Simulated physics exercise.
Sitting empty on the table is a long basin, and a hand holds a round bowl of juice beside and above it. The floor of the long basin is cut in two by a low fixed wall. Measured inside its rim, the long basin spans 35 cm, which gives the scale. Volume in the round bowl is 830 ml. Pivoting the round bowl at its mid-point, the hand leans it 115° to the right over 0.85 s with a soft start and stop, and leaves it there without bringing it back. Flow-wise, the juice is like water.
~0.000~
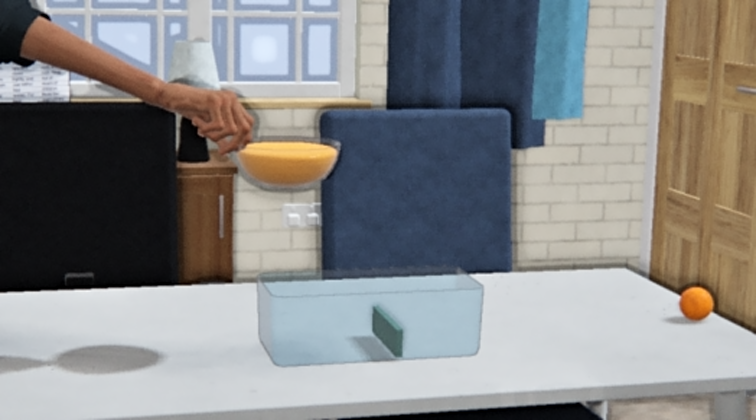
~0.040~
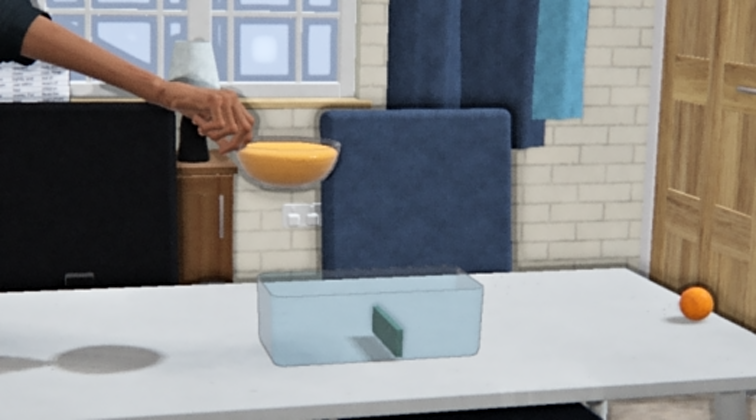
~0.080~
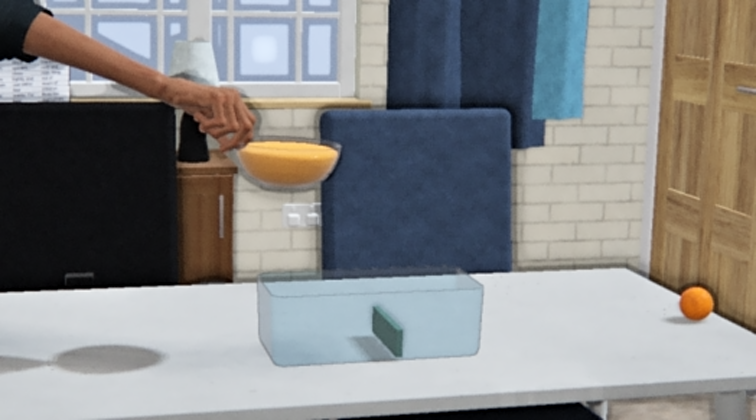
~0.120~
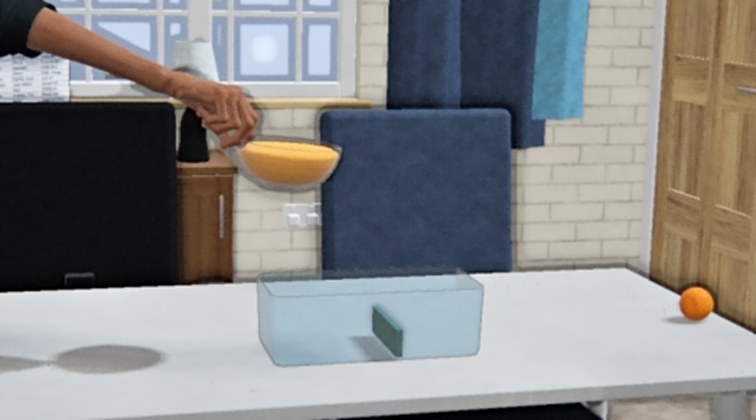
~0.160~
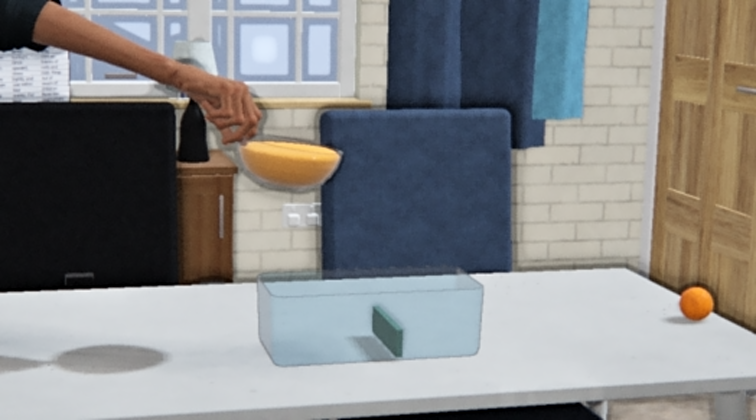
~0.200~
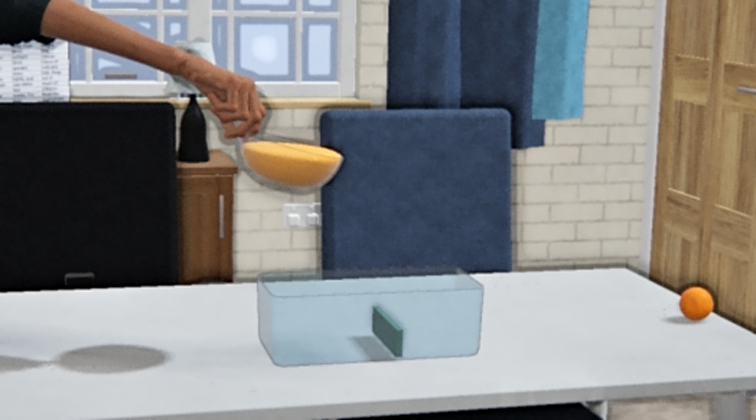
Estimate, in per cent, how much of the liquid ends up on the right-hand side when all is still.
32 %.
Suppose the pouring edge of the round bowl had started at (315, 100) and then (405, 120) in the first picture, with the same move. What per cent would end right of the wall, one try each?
I'd say 10 percent on the first go, 70 percent on the next.
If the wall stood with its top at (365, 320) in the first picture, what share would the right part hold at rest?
Then roughly 70 per cent would end up there.
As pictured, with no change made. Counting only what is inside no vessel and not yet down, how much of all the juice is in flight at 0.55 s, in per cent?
At that moment, about 60 percent.
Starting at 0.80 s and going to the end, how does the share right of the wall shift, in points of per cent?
Net gain of about 1.
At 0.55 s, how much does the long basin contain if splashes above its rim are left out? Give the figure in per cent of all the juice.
About 22%.
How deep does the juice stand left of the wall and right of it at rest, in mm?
Left roughly 18 mm; right roughly 12 mm.
Then, 0.55 s in, the tilt is 82° and 20 per cent is still to pour, 11 is left of the wall and 10 right of it.
Then, 0.80 s in, the tilt is 114° and 0 per cent is still to pour, 65 is left of the wall and 30 right of it.
Then, 1.06 s in, the tilt is 115° and 0 per cent is still to pour, 63 is left of the wall and 32 right of it.
Then, 1.35 s in, the tilt is 115° and 0 per cent is still to pour, 63 is left of the wall and 32 right of it.
Finally, 63 per cent lies left of the wall, 32 right of it and 5 outside.
